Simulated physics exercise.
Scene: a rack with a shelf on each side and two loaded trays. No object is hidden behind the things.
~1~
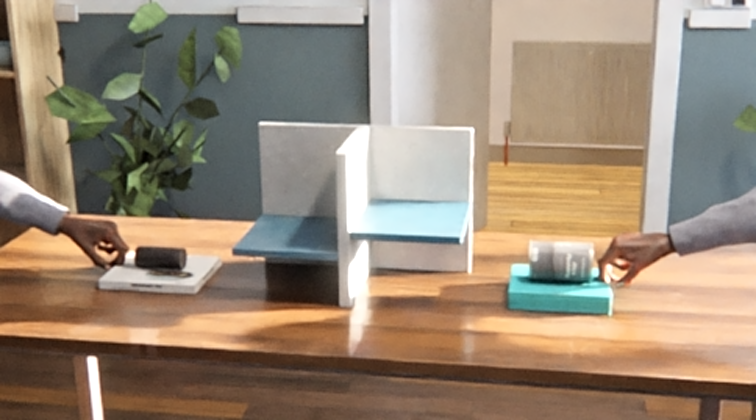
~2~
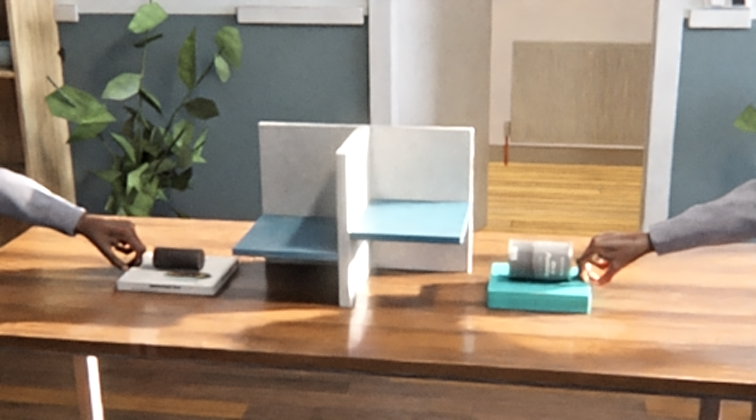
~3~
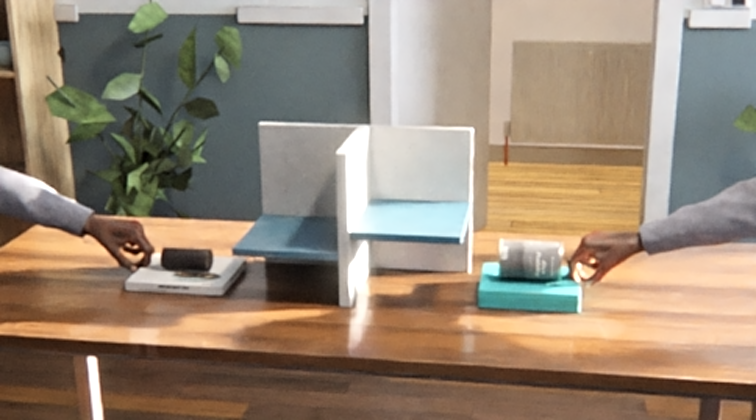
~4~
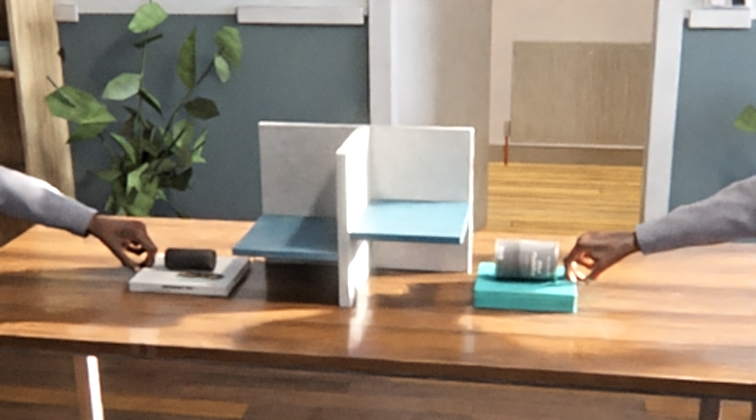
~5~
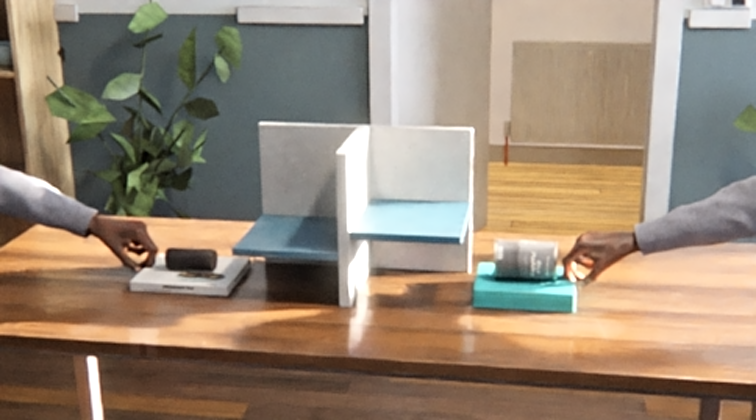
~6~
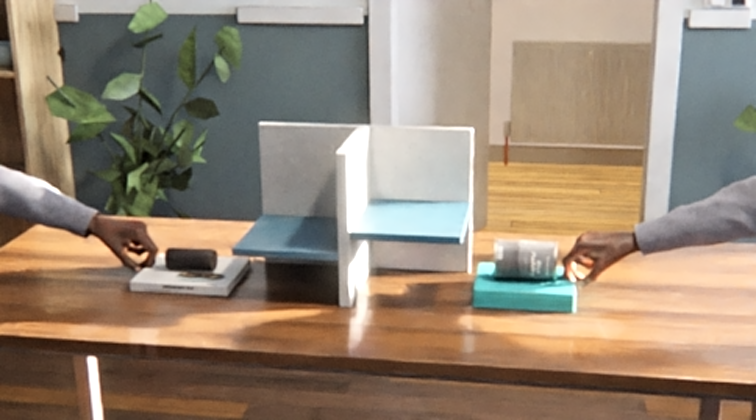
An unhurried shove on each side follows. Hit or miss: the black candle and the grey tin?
Black candle - miss. Grey tin - miss.
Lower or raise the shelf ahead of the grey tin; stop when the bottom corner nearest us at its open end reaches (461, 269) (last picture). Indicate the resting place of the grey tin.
(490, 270).
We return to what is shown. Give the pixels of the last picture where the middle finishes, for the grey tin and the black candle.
Final spots: Roughly (418, 255); roughly (296, 264).
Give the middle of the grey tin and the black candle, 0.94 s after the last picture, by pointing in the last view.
The first one is at (473, 257) and the second one is at (226, 261).
Then, 0.94 s after the last picture, black candle riding along near (226, 261); grey tin riding along near (473, 257).
At rest, the black candle rides in untouched, near (296, 265); the grey tin rides in untouched, near (418, 255).
